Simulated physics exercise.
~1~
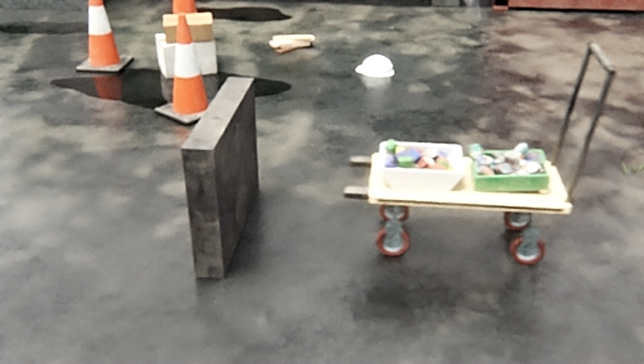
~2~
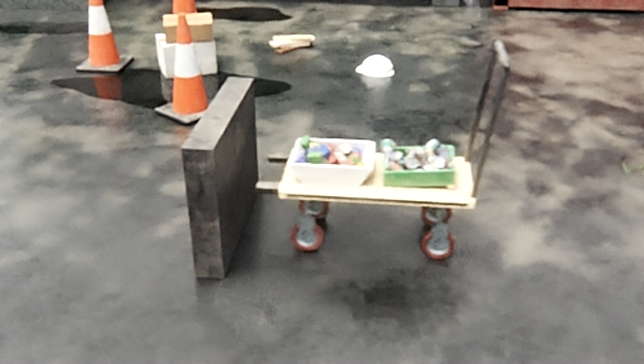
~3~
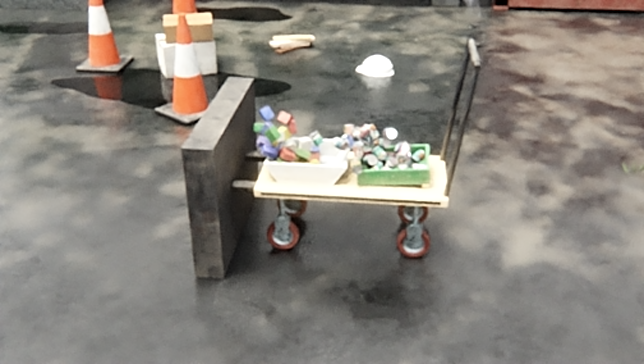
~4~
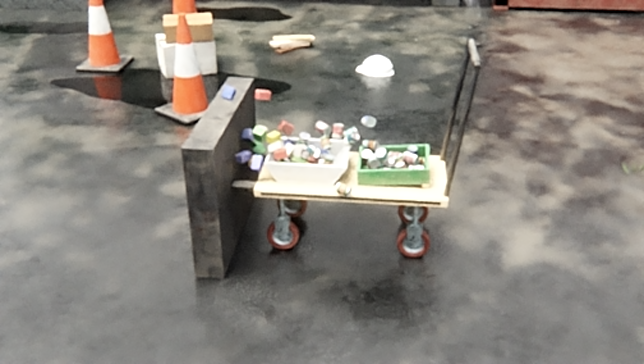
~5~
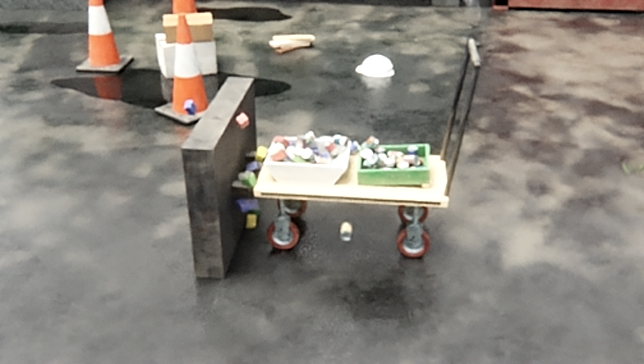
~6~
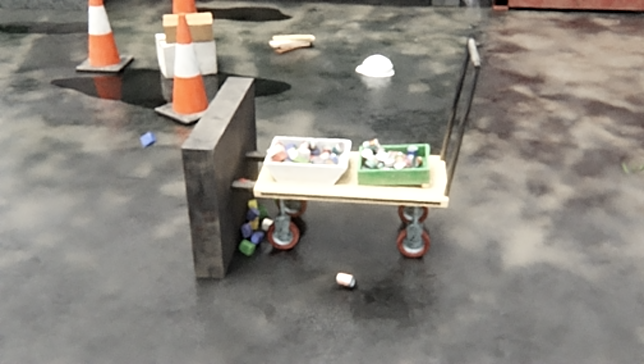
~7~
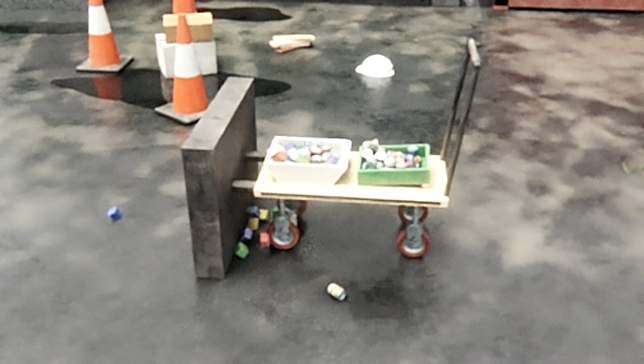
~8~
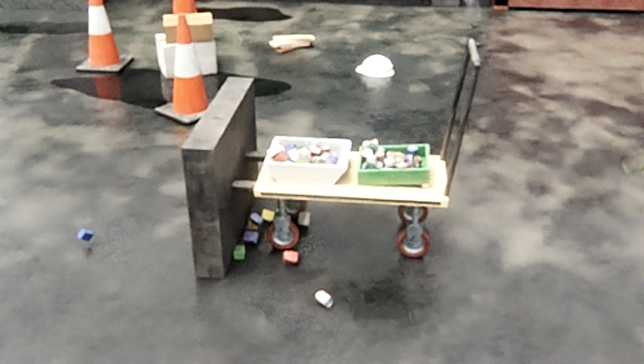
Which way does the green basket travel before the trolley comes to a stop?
The green basket travels to the left, riding on the trolley toward the dark wall.
